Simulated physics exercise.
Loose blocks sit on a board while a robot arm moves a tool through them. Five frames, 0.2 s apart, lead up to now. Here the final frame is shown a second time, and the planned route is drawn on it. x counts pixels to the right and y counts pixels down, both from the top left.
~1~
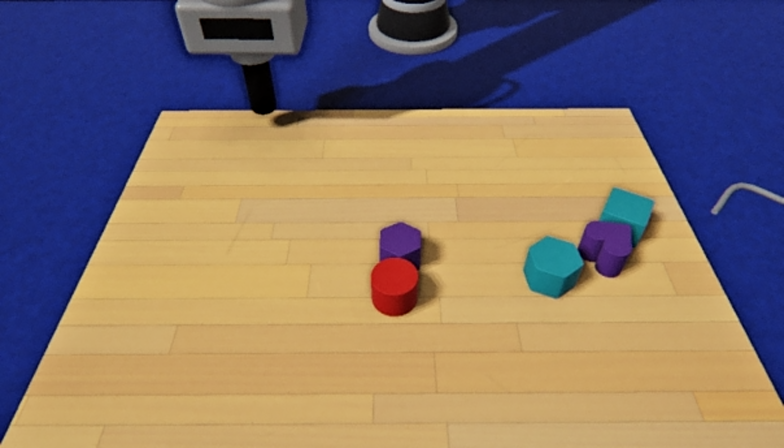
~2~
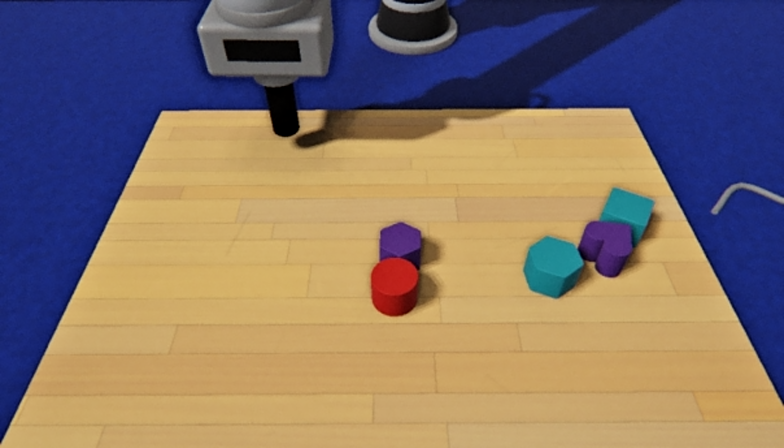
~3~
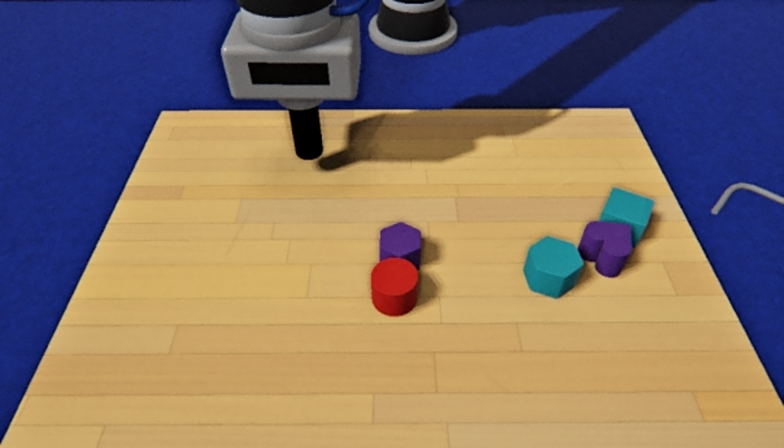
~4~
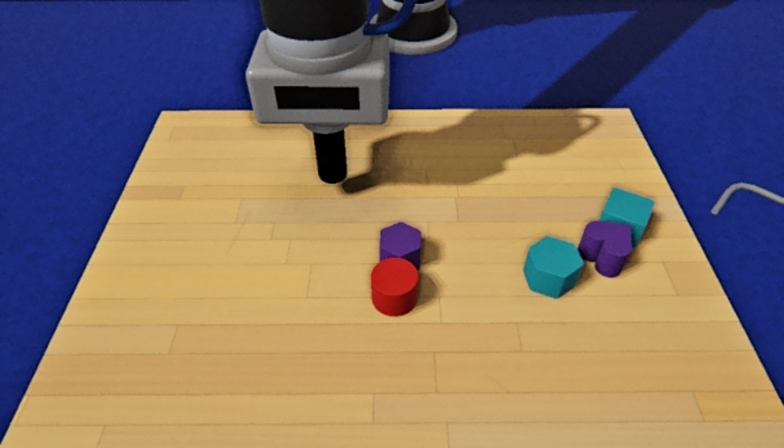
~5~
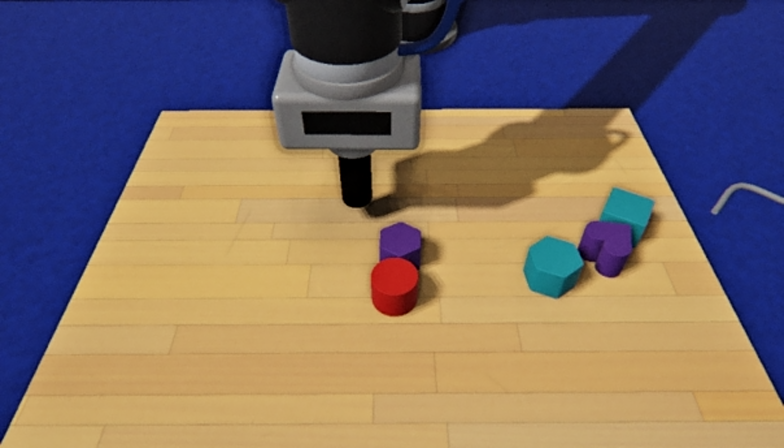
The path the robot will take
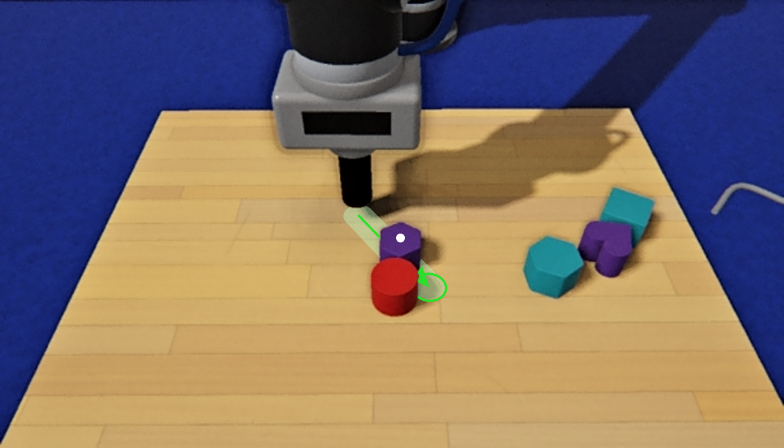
In the video, a robot arm moves a black-tipped tool diagonally down and to the right over a wooden board, nearing a purple hexagon beside a red round block, while all the red, purple and turquoise blocks remain still.
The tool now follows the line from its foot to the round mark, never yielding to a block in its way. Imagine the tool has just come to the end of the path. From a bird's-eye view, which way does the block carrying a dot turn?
The sense of turning is anti-clockwise.
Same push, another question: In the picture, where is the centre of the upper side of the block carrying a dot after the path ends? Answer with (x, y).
Around pixel (463, 285).
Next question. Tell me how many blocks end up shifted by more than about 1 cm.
I'd put the number at two.
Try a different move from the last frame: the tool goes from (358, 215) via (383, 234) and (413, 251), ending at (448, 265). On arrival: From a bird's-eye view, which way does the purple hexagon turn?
Clockwise.
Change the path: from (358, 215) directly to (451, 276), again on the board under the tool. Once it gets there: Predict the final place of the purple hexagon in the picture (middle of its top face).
Top centre: (443, 284).
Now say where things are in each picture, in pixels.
In the first picture, tool tip (265, 109); block tops, red round block (395, 275); purple hexagon (401, 238).
In the second picture, tool (287, 131); blocks unchanged.
In the third picture, tool (310, 153); blocks unchanged.
In the fourth picture, tool (333, 176); blocks unchanged.
In the fifth picture, tool (357, 199); red round block (395, 275); purple hexagon (401, 238).
Path on the board, from (358, 215) to (429, 287); the dot is on the purple hexagon.
What follows on the original path. One third of the way, tool (380, 222); nothing pushed yet.
Two thirds of the way, tool (404, 246); red round block (401, 289); purple hexagon (432, 260), turned 20° anticlockwise.
At the end, tool (430, 271); red round block (401, 289); purple hexagon (463, 285), turned 30° anticlockwise.
